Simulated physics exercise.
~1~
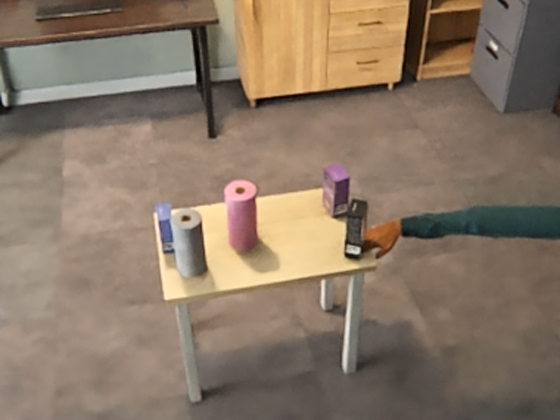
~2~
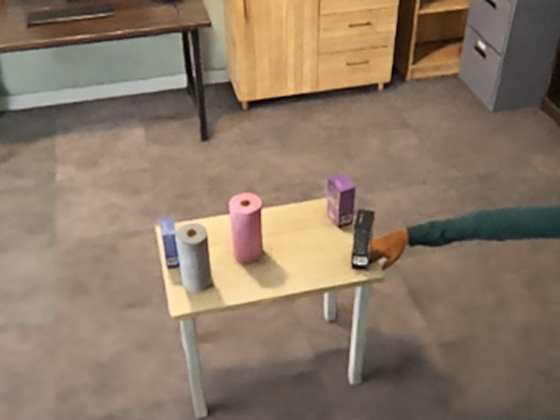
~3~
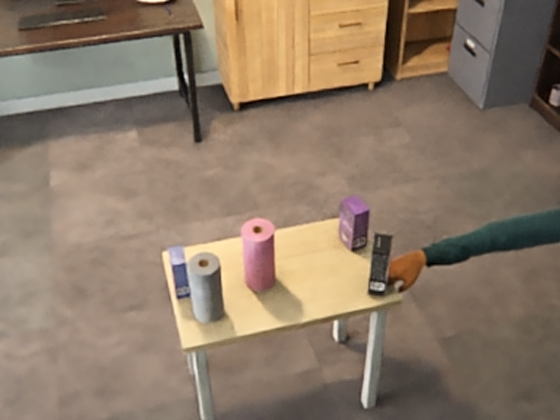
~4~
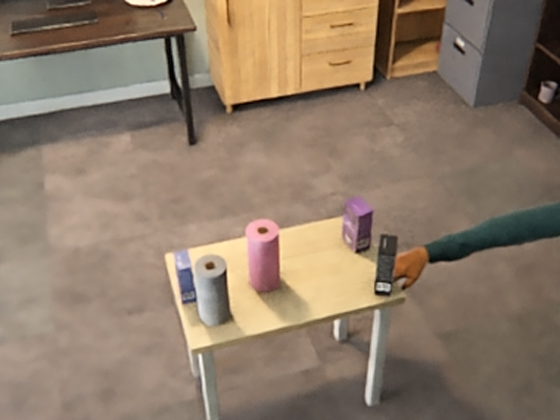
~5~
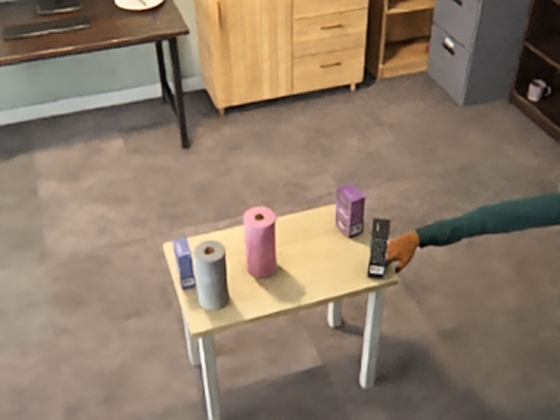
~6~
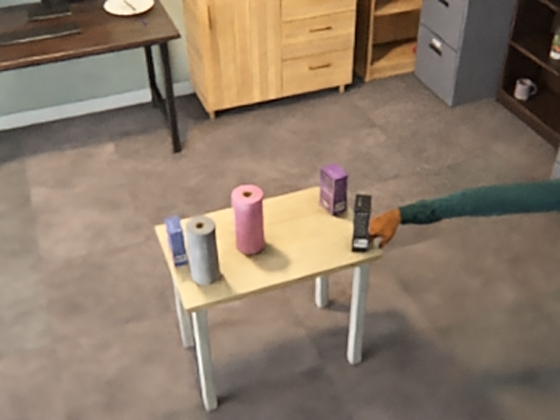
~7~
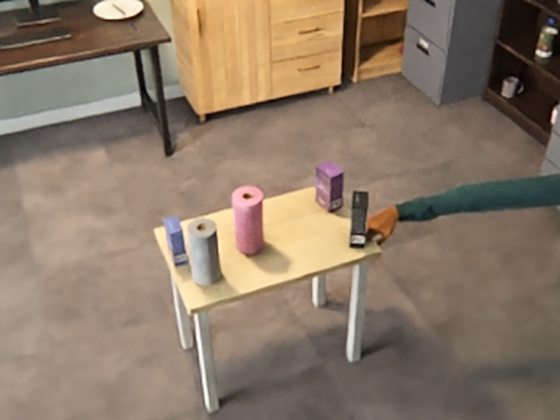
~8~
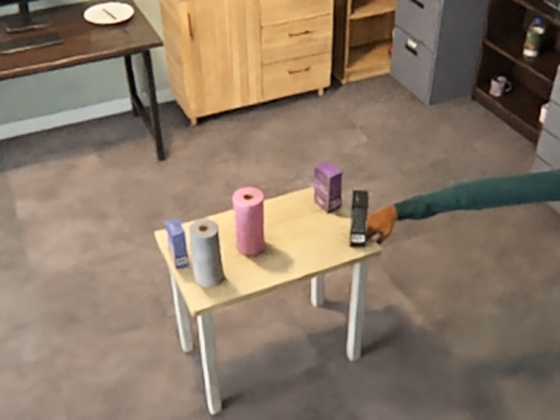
An arm in a green sleeve kept its hand beside a black carton at the right edge of a small table, while the view drifted slightly sideways; the carton, two rolls, blue packet and purple carton all stayed upright to the end.
